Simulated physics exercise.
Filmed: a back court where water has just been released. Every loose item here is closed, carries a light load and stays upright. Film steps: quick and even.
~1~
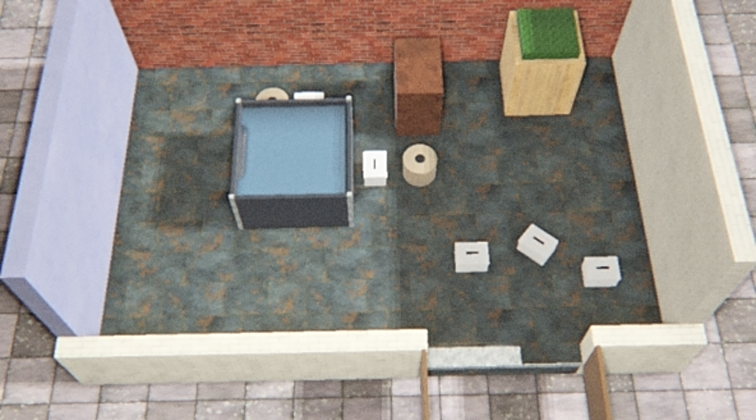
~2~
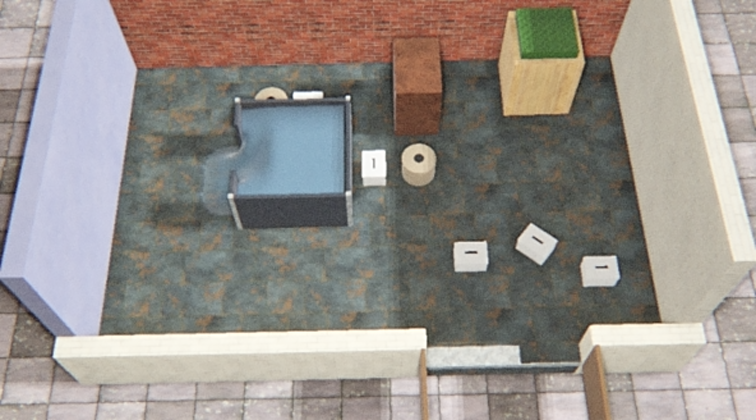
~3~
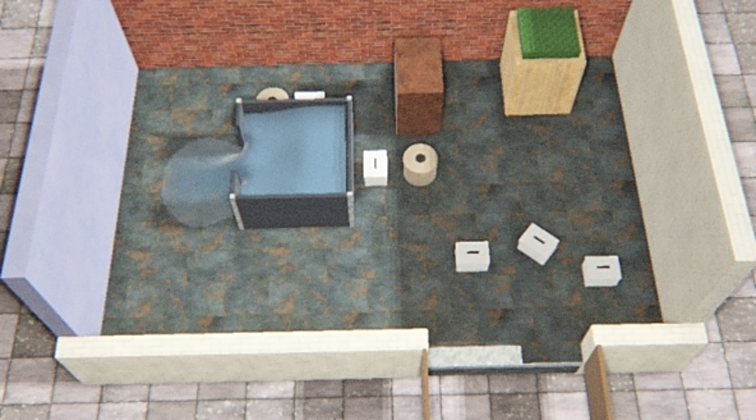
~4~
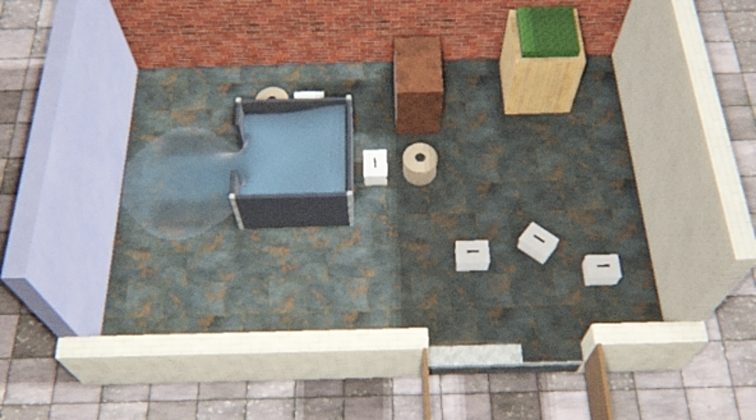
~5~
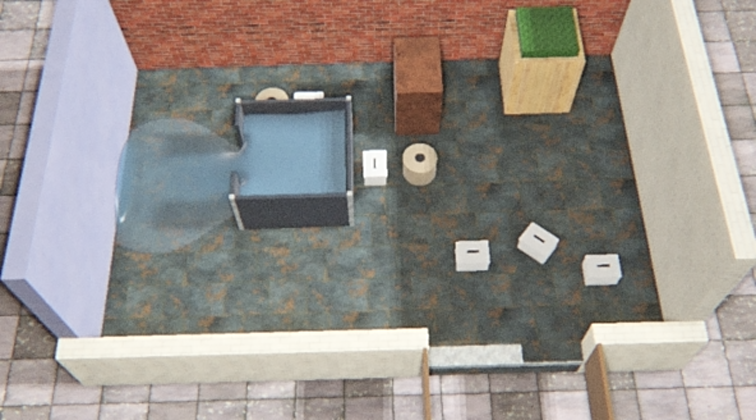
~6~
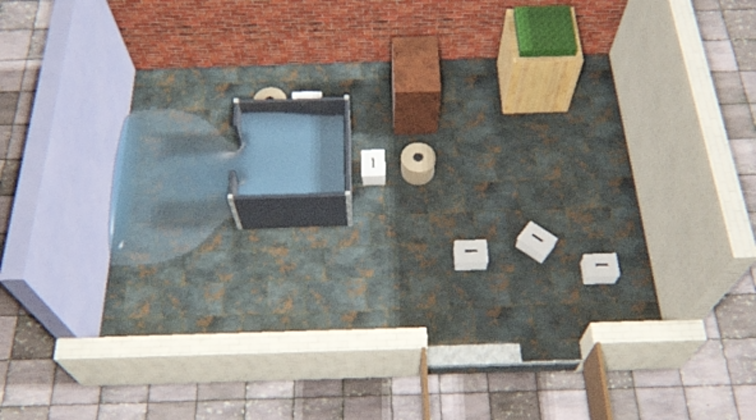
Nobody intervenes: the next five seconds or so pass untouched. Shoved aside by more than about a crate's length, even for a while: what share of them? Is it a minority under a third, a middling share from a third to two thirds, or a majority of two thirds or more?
A minority under a third.
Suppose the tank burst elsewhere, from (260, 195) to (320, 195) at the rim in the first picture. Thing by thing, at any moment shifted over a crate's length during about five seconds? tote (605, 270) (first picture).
Judgement - displaced that far.
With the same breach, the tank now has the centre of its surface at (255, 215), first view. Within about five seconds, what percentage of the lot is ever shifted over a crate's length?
I'd put it at around 0 per cent.
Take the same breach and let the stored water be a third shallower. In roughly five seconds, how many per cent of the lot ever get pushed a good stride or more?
0 in a hundred, or close to it.
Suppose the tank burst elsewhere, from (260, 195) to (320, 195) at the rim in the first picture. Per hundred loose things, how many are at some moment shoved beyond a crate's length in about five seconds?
Result: Close to 10 %.
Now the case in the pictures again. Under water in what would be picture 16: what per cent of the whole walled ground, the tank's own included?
I'd say around 30 in a hundred.
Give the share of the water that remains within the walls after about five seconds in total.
Something like 100 per cent, give or take.
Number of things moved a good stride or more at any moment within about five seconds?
1.
A moment on, 0 of 7 are well off their spots; 0 afloat.
Next, 0 of 7 are well off their spots; 0 afloat.
Later, 0 of 7 are well off their spots; 0 afloat.
In the end, 1 of 7 are well off their spots, and 1 have been at some point; 0 afloat.
